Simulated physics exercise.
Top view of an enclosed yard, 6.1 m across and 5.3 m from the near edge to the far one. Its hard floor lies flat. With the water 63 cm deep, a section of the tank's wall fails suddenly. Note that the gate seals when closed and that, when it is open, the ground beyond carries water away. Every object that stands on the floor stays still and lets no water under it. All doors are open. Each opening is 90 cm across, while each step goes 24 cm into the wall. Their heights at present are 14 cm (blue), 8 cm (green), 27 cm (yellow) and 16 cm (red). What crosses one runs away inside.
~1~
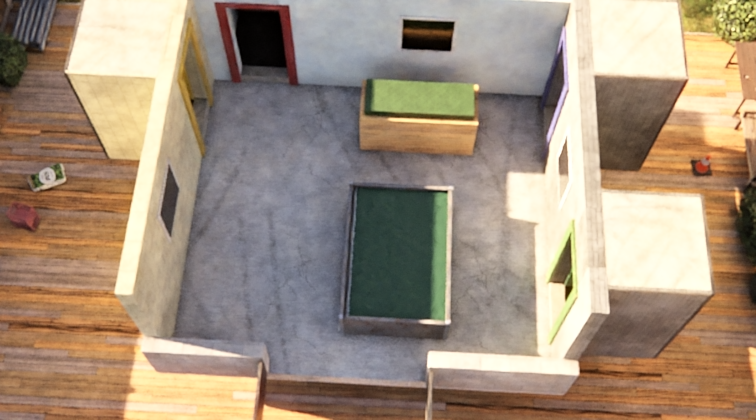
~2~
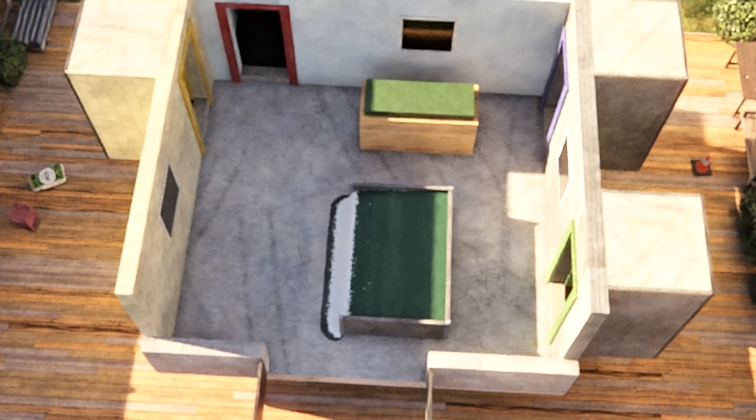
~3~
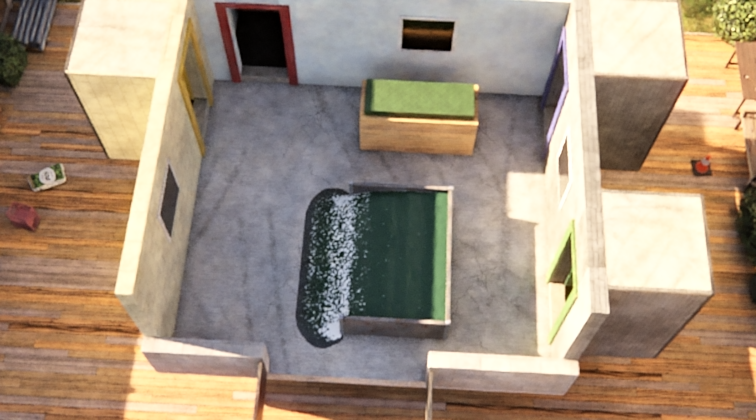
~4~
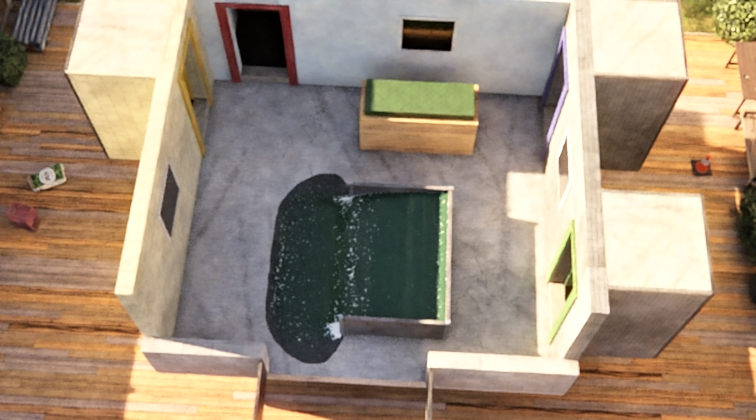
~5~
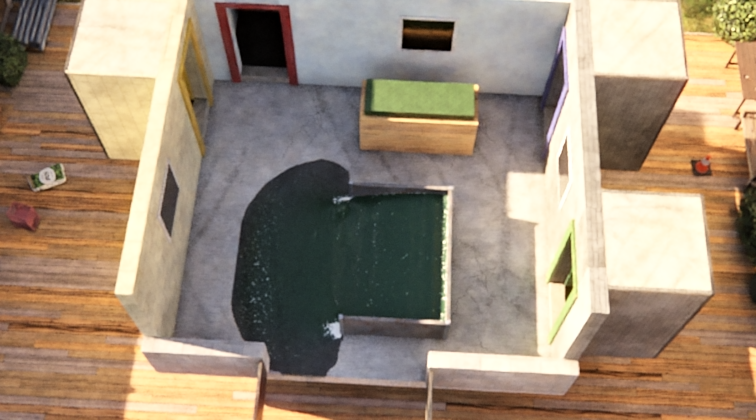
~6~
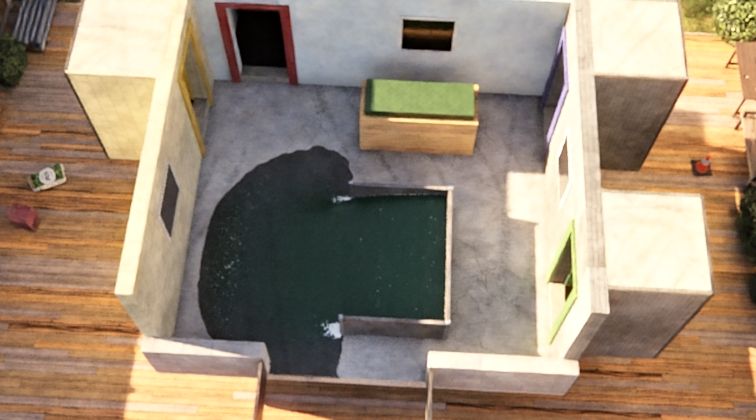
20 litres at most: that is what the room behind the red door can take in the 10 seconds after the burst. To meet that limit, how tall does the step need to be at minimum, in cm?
At least 19 cm or so.
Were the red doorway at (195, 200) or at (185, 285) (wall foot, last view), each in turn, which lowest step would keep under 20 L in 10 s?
You'd want about 25 cm there first, then about 31 cm.
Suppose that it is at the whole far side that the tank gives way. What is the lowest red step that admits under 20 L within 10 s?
At least roughly 13.5 centimetres tall.
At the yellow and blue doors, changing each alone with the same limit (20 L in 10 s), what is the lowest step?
You'd want about 12.5 centimetres at yellow and about 12.0 centimetres at blue.
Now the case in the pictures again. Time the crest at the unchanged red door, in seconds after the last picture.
Roughly at 2.4 s.
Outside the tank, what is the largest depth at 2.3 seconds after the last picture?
32 cm.
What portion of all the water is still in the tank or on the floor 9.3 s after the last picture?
Remaining share: Around 82 %.
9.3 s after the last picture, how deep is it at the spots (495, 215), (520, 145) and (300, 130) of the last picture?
Close to 6, 6 and 8 cm deep.
Then, 0.7 s after the last picture water covers 40 % of the floor, deepest (41 cm) near (197, 261); it has not reached the red door.
Then, 2.3 s after the last picture water covers 45 % of the floor, deepest (32 cm) near (215, 82); 23 cm at the red door, 7 litres in over its 16 cm step.
Then, 9.3 s after the last picture water covers 95 % of the floor, deepest (14 cm) near (216, 356); 7 cm at the red door, 42 litres in over its 16 cm step.
At the red door as built, the water peaked near 23 cm, 2.3 s after the last picture.
Run again over the same 10 s with other heights there, 47 litres in over 15.5 cm, 10 litres over 21 cm. The limit of 20 litres is kept from about 19 cm up.
